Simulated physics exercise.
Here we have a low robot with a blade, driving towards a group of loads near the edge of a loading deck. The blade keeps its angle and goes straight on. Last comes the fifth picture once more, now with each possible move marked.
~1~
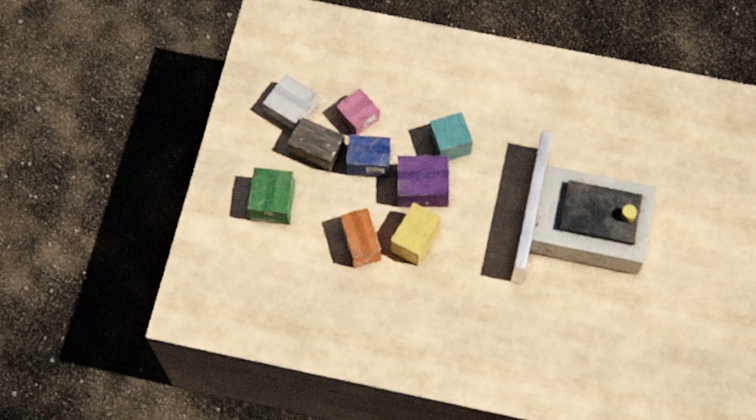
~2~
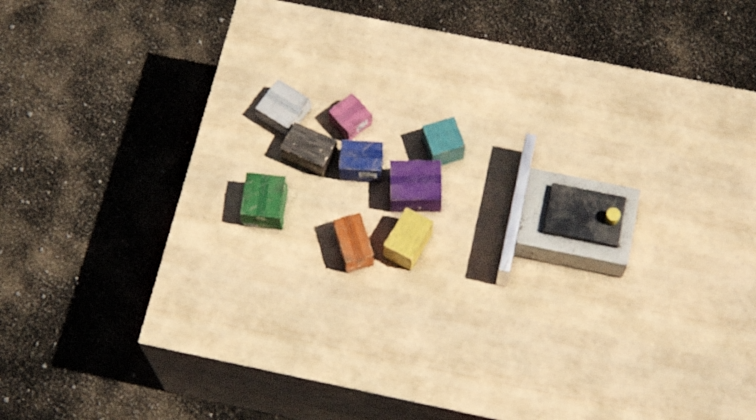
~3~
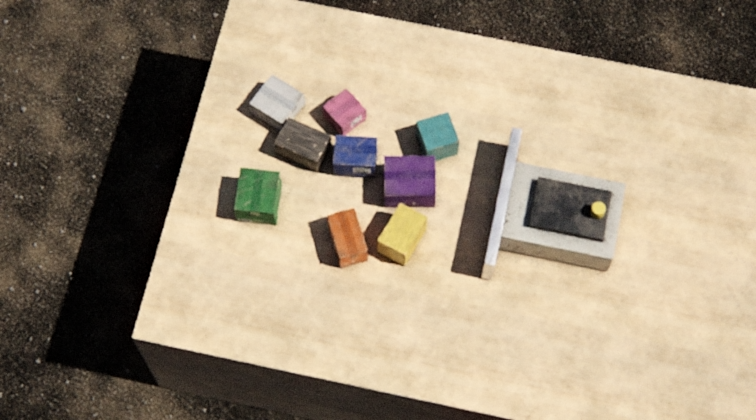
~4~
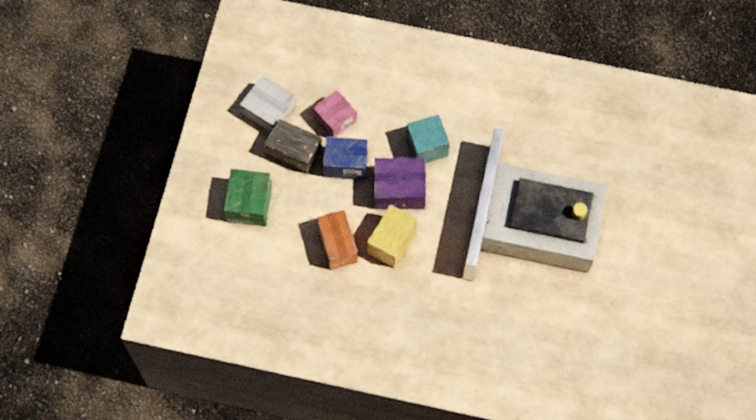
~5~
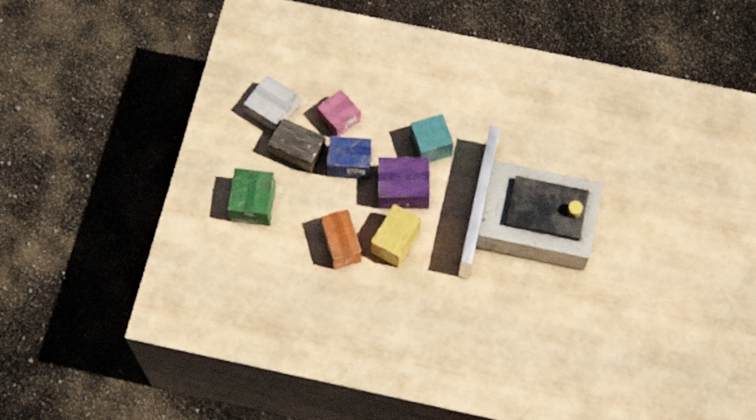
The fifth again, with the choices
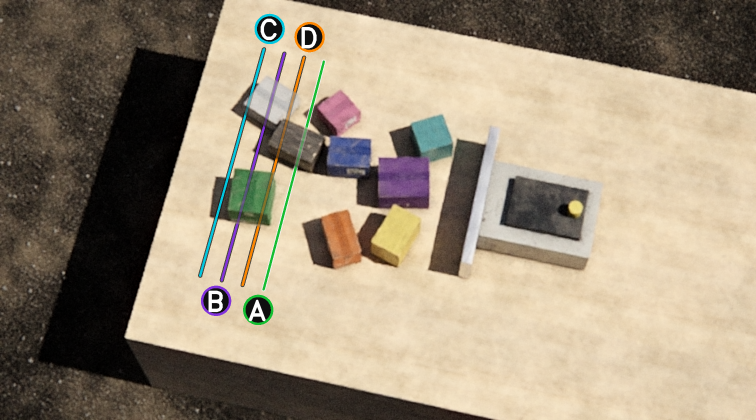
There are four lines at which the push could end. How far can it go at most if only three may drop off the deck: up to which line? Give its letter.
Stop at B.
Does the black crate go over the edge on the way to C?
Yes.
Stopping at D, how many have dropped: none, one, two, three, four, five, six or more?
In all, one.
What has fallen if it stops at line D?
The black crate goes over.
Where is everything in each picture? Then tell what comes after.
Blue parcel (369, 156); white box (291, 103); robot (595, 211), in the first frame.
Robot (579, 214); orange box (353, 242), in the second frame.
Robot (564, 208); black crate (303, 145), in the third frame.
Robot (546, 209); yellow crate (392, 236), in the fourth frame.
Robot (542, 206); blue parcel (350, 158); white box (272, 104); green box (252, 197), in the fifth frame.
On the marked copy, A at (295, 172); B at (254, 163); C at (233, 159); D at (274, 168).
With B. Early on, robot (459, 189); white box (267, 104); black crate (283, 145).
Further on, robot (377, 172); black crate (205, 132); white box (245, 101).
At the end, robot (315, 159); black crate over the edge; white box over the edge; two fallen.
As for the rest, A is within the limit but short; C drops four; D is within the limit but short.
